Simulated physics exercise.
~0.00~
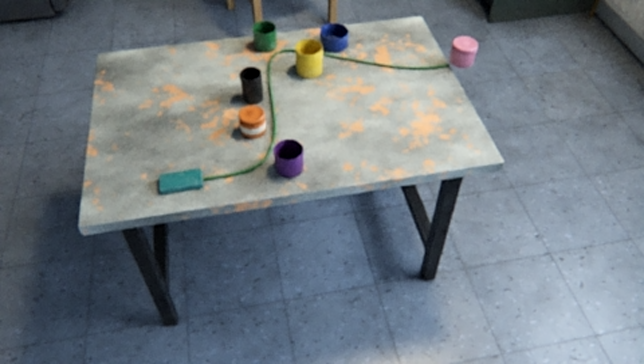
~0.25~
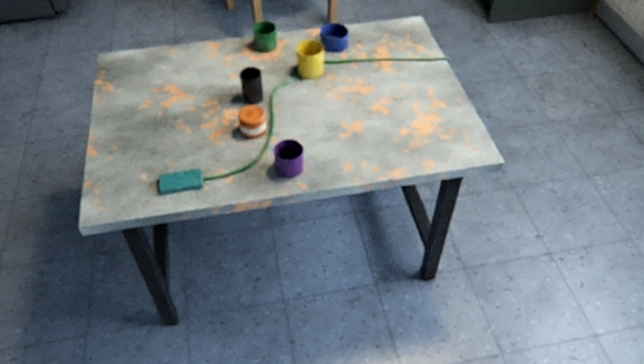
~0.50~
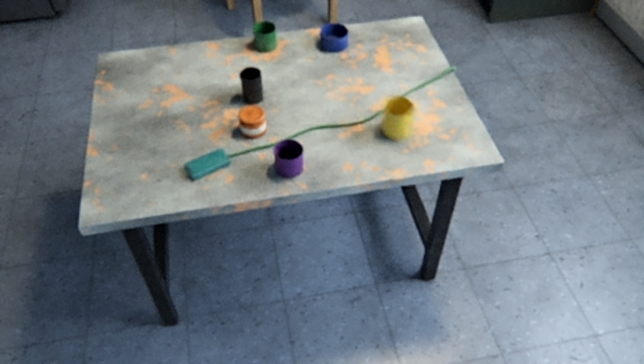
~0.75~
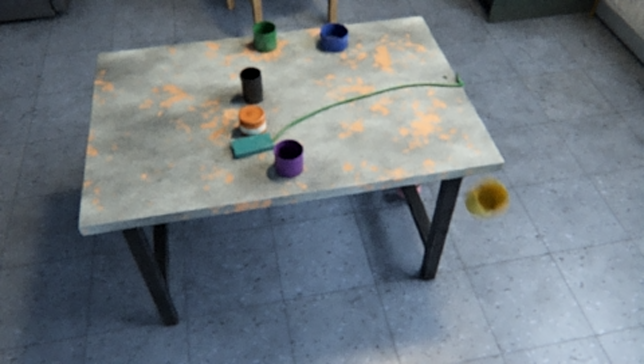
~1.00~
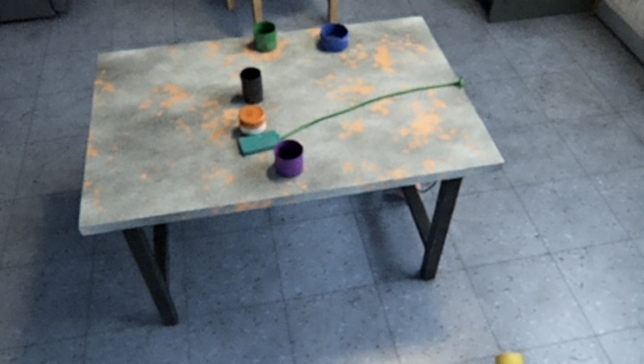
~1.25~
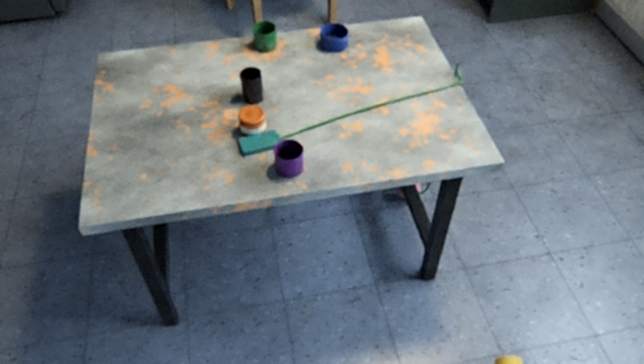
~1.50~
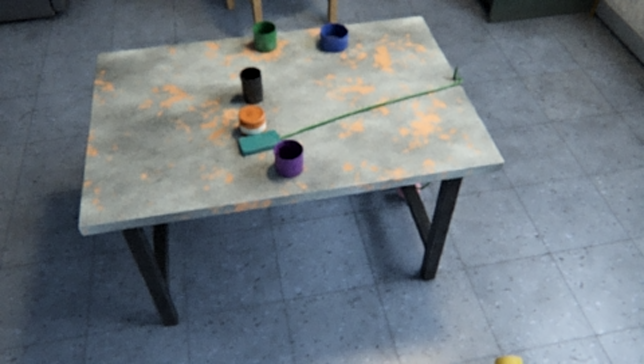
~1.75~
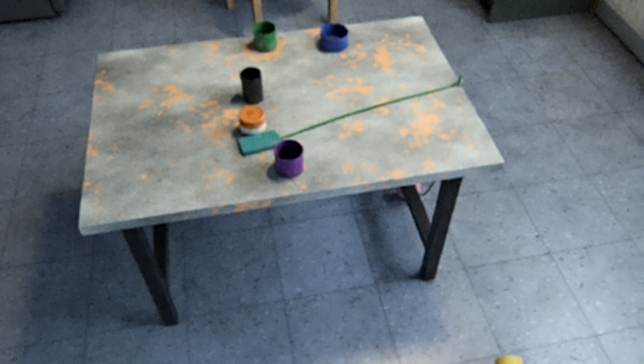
The clip opens on a speckled table holding several colored cups, an orange tin and a teal phone, whose green cable bends around the yellow cup to a pink speaker just off the right edge. The speaker drops out of sight, drawing the cable straight toward that edge. The cable sweeps the yellow cup across the tabletop while the phone slides right after it. The yellow cup tumbles over the edge and lands on the floor. The phone stops between the orange tin and the purple cup, still on the table, while the other cups stay put.
